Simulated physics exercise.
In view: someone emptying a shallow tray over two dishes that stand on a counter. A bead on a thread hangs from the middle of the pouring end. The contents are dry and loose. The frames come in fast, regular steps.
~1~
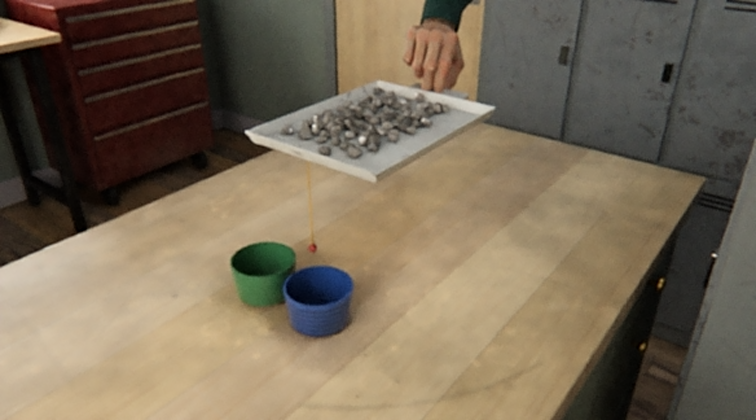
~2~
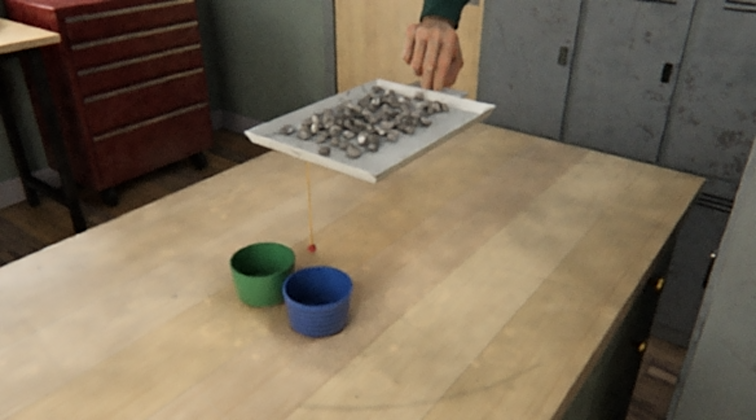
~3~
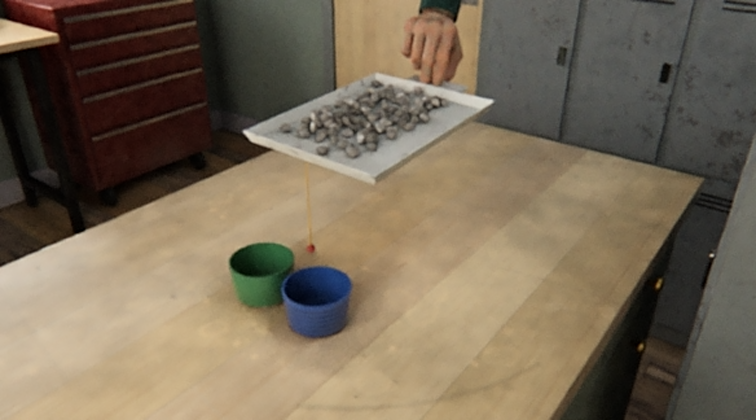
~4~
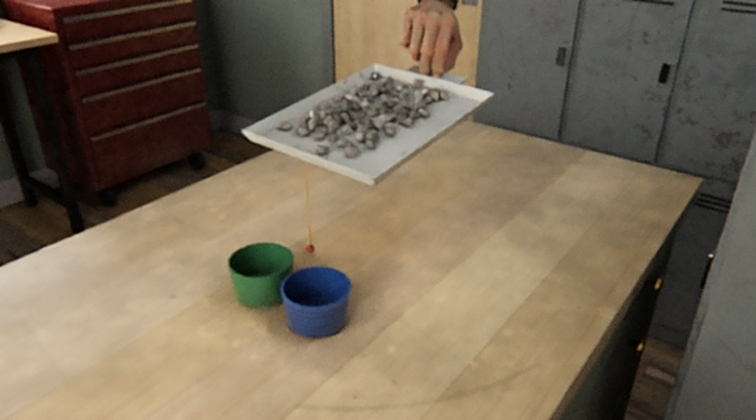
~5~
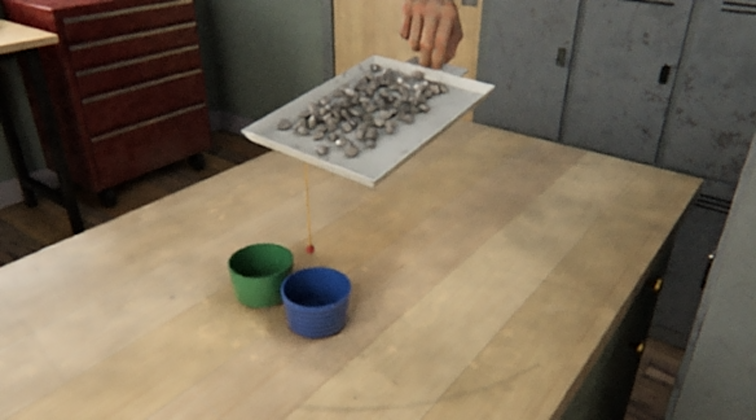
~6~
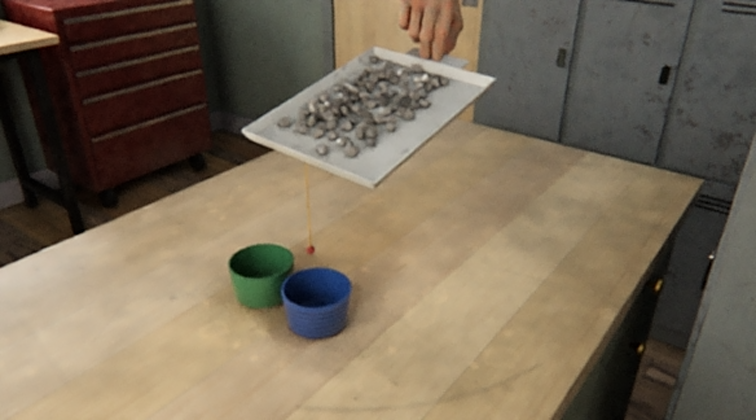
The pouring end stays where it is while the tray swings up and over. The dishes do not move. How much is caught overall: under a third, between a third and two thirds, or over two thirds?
They take between a third and two thirds between them.
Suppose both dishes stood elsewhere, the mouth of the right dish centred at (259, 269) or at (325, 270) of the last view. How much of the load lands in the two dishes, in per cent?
First some 10, then 20 per cent.
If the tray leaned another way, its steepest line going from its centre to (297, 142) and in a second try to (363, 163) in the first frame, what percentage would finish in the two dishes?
First some 40, then 30 per cent.
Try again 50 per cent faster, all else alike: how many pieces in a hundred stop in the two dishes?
Close to 40 per cent.
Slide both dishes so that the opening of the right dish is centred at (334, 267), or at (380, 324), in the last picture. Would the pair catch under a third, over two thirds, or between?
At the first place under a third, at the second between a third and two thirds.
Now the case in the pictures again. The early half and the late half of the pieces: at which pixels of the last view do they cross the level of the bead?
First near (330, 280), later near (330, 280).
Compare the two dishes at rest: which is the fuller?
Fuller: The right-hand dish.
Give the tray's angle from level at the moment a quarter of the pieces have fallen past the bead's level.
Roughly 65°.
Shortly afterwards, tray tipped steeply; all but a few on the tray; a little in the air.
Next, tray tipped right over; near a third on the tray; near a quarter in the right dish; a little in the left dish; near a quarter outside both; near a quarter in the air.
Some moments later, tray tipped past a quarter turn; near half in the right dish; a little in the left dish; near half outside both.
In the end, tray tipped past a quarter turn; near half in the right dish; a little in the left dish; near half outside both.
